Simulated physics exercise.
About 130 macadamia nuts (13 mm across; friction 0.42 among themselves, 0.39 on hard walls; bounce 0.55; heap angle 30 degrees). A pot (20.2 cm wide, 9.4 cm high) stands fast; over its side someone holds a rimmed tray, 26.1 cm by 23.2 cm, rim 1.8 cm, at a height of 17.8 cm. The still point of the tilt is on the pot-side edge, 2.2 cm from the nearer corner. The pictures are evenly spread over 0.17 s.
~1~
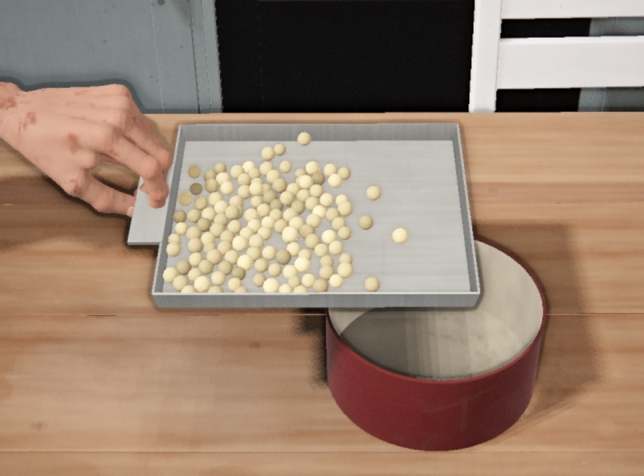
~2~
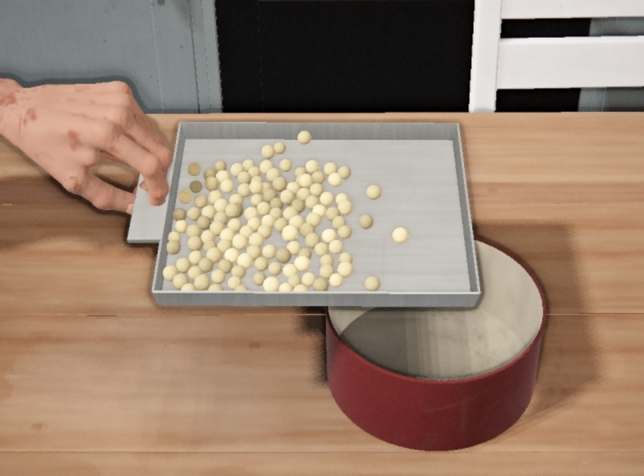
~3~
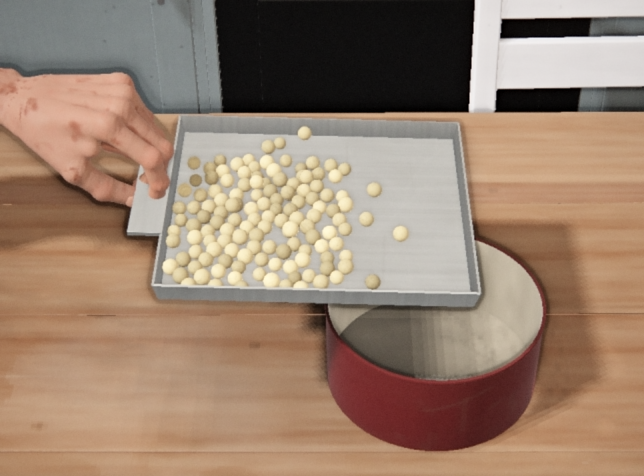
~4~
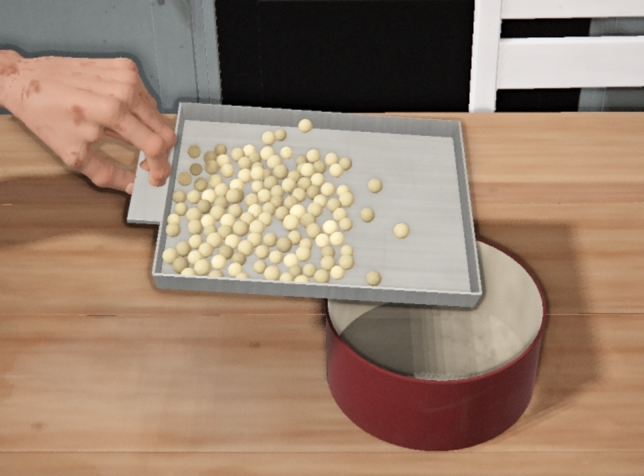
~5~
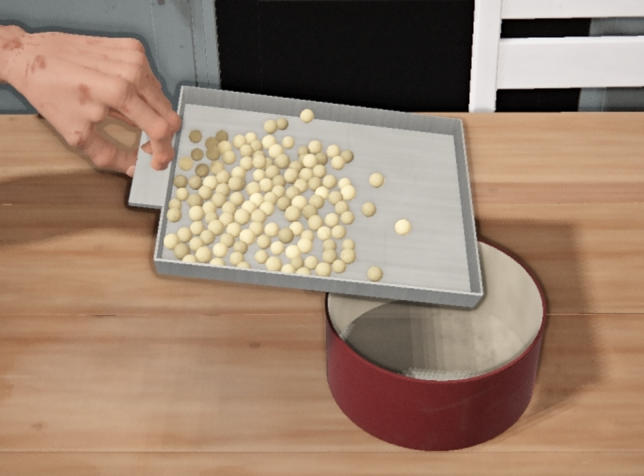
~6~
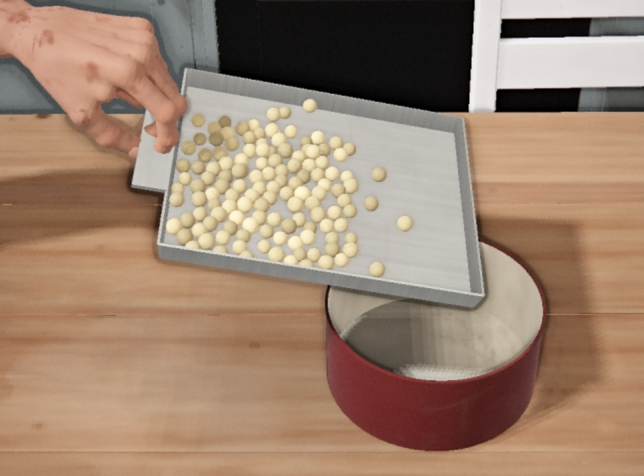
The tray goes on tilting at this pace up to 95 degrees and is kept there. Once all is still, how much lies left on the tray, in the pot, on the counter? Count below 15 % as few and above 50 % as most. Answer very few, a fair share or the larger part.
Left on the tray: Very few; in the pot: A fair share; on the counter: The larger part.
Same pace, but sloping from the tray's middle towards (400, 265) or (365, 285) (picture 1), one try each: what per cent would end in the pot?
About 0 and 0 per cent.
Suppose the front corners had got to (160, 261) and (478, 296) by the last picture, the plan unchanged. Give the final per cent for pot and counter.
Pot 0, counter 100.
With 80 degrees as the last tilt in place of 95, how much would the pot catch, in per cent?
It would be near 25 per cent.
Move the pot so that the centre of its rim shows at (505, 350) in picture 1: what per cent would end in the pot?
About 80 per cent.
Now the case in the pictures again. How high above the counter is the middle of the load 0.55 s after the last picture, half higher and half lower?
Roughly 20 cm.
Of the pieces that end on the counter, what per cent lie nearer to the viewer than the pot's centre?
About 60 per cent.
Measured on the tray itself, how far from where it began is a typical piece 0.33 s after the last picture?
Some 10 cm.
Then, 0.33 s after the last picture, tilt 53 degrees; the tray holds 100 %, the pot 0 %.
Then, 0.55 s after the last picture, tilt 79 degrees; the tray holds 55 %, the pot 0 %.
Then, 0.89 s after the last picture, tilt 95 degrees; the tray holds 5 %, the pot 20 %.
In the end, tray 0 %, pot 30 %, counter 70 %.
